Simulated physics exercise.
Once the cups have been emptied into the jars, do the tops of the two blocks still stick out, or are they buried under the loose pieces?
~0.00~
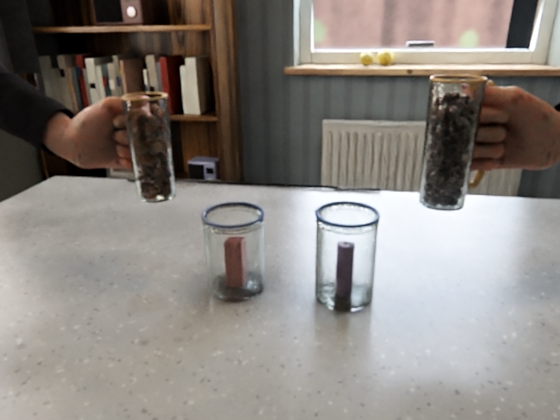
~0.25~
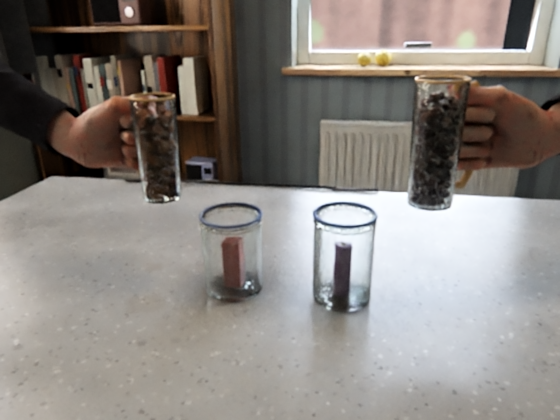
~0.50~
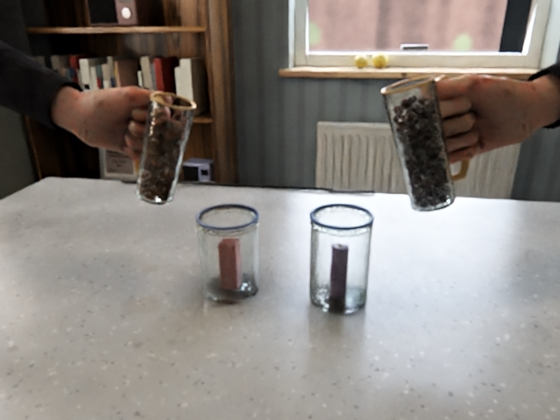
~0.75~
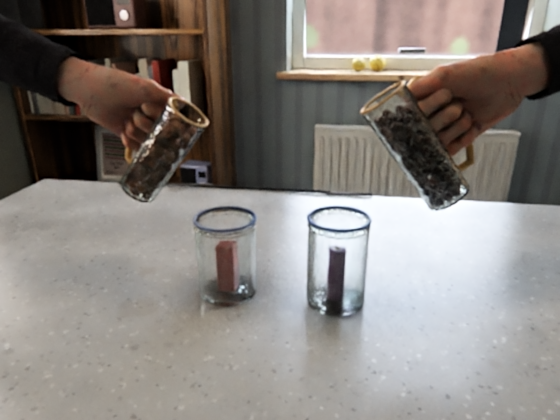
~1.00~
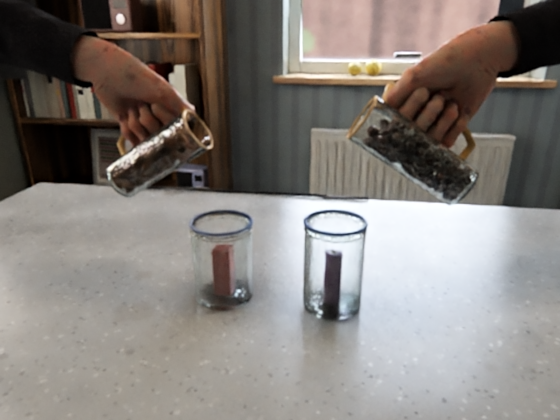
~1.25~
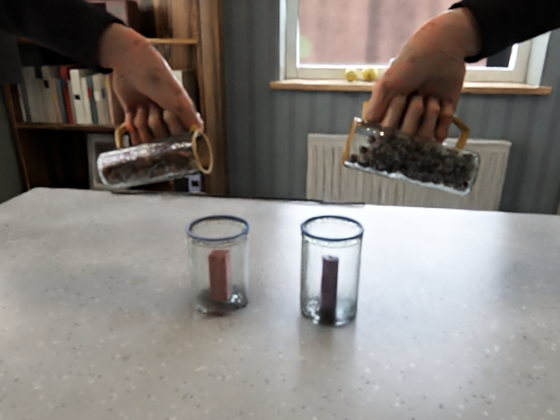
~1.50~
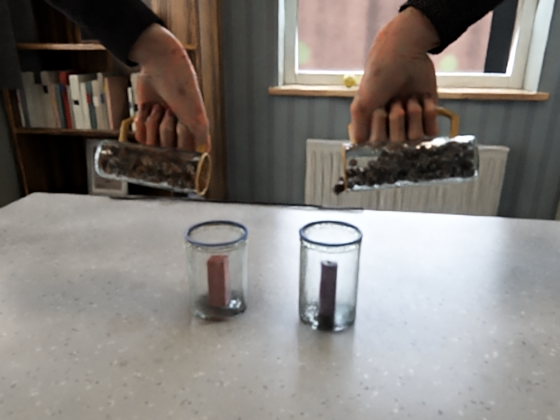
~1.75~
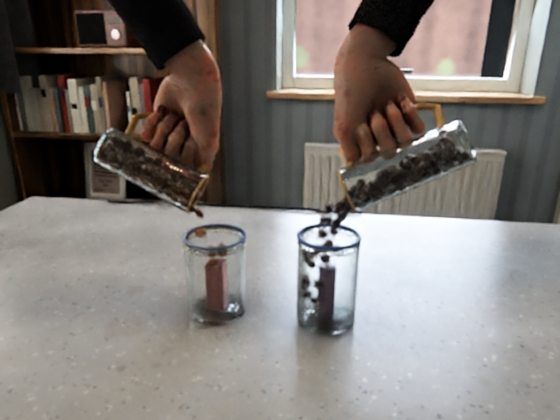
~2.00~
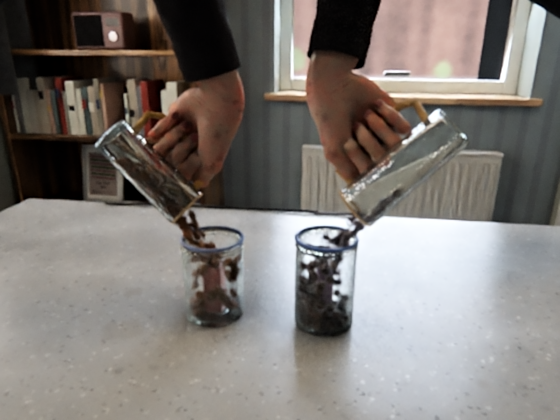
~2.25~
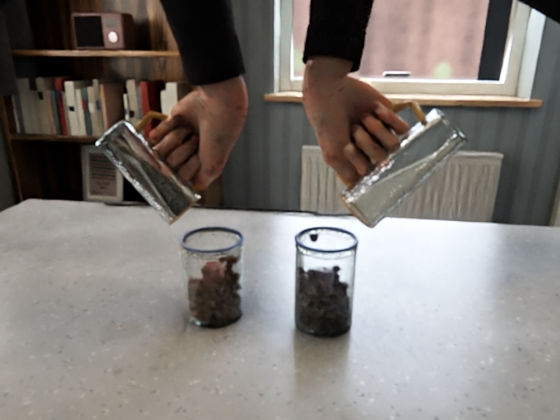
Both blocks still stick out. The reddish one on the left and the dark one on the right each show above the loose pieces in their jars.
